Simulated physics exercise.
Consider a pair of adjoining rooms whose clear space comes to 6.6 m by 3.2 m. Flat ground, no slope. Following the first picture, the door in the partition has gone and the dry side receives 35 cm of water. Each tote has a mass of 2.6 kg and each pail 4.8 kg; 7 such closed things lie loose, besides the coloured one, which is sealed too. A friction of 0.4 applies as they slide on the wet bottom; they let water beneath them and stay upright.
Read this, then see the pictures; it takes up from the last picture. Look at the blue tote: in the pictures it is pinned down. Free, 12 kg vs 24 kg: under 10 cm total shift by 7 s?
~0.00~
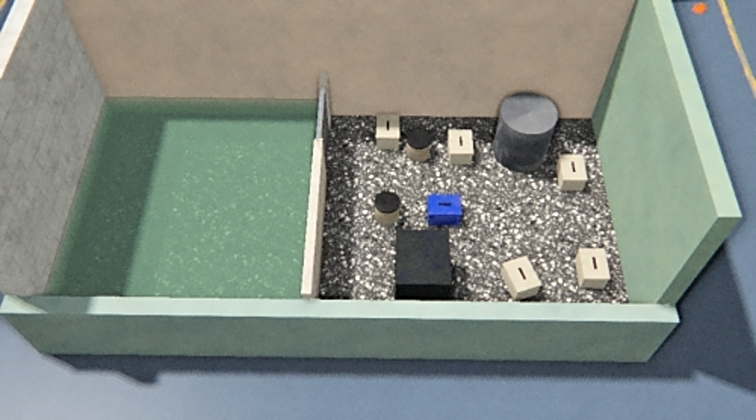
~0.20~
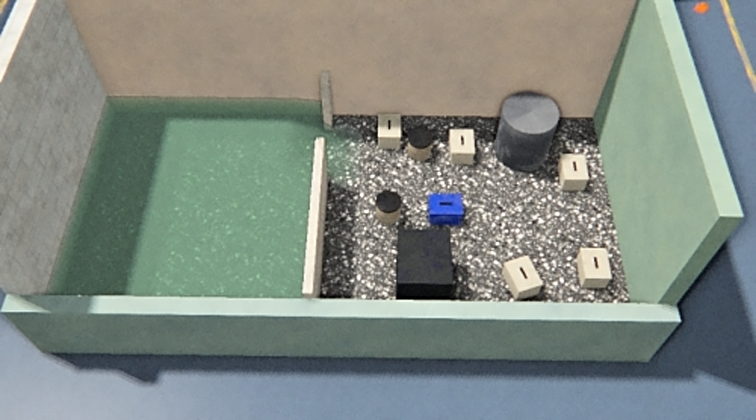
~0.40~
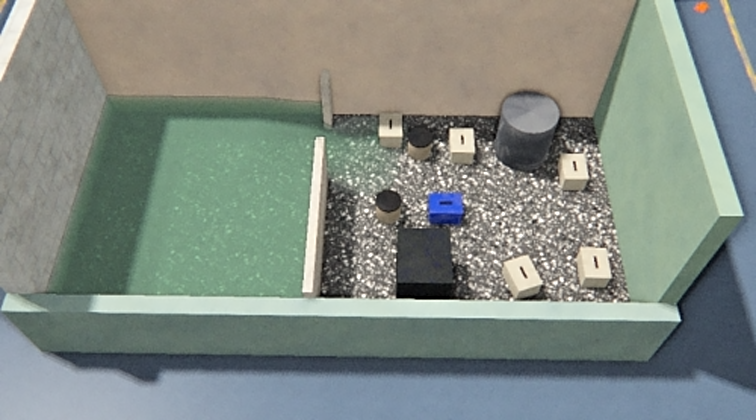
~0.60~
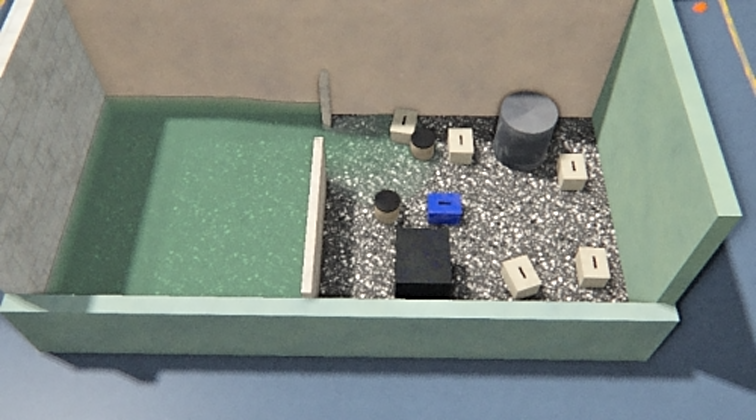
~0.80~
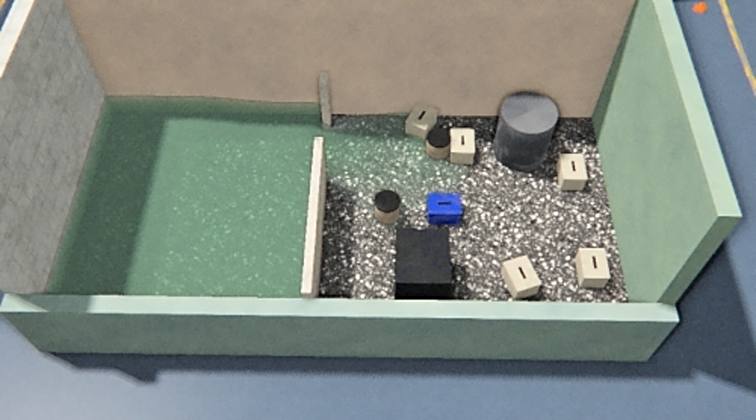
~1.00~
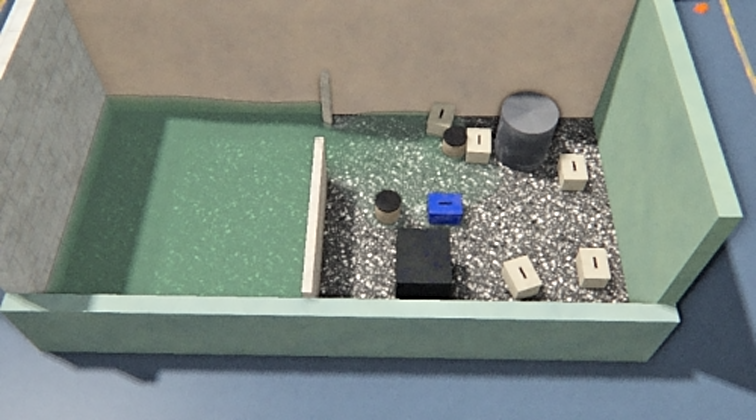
Requirement met by the heavier pick alone.
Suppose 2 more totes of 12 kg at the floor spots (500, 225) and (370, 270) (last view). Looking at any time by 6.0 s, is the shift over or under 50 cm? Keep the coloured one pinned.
Going in order, that's too far and then not that far.
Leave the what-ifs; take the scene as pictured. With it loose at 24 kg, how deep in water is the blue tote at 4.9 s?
Around 8 cm.
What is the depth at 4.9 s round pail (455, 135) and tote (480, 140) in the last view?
12 and 12 cm.
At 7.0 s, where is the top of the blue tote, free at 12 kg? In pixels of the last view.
Pixel estimate: Near (483, 261).
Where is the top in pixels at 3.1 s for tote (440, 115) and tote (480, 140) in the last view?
Estimated pixels: (491, 105) and (561, 177).
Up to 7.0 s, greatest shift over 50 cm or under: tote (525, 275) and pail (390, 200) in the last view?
The first one tops the mark and the second one falls shy.
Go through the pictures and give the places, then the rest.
The first picture shows the blue tote at (445, 205), on the bottom; water covers 9.3 m2; 0 of 8 have shifted.
The second picture shows the blue tote at (446, 204), on the bottom; 9.7 m2 under water; 0 of 8 have shifted.
The third picture shows the blue tote at (446, 203), on the bottom; 10.3 m2 under water; 0 of 8 have shifted.
The fourth picture shows the blue tote at (445, 204) rests on the ground; 10.9 m2 under water; 2 of 8 have shifted.
The fifth picture shows the blue tote at (445, 204) rests on the ground; water covers 11.5 m2; 2 of 8 have shifted.
The sixth picture shows the blue tote at (445, 204), on the bottom; 12.1 m2 under water; 3 of 8 have shifted.
After 1.4 s the blue tote would be 0 cm from its start with 12 kg and 0 cm from its start with 24 kg; 4 cm of water round it then.
After 3.1 s the blue tote would be 16 cm from its start with 12 kg and 0 cm from its start with 24 kg; 6 cm of water round it then.
After 4.9 s the blue tote would be 51 cm from its start with 12 kg and 0 cm from its start with 24 kg; 8 cm of water round it then.
After 7.0 s the blue tote would be 92 cm from its start with 12 kg and 0 cm from its start with 24 kg; 14 cm of water round it then.
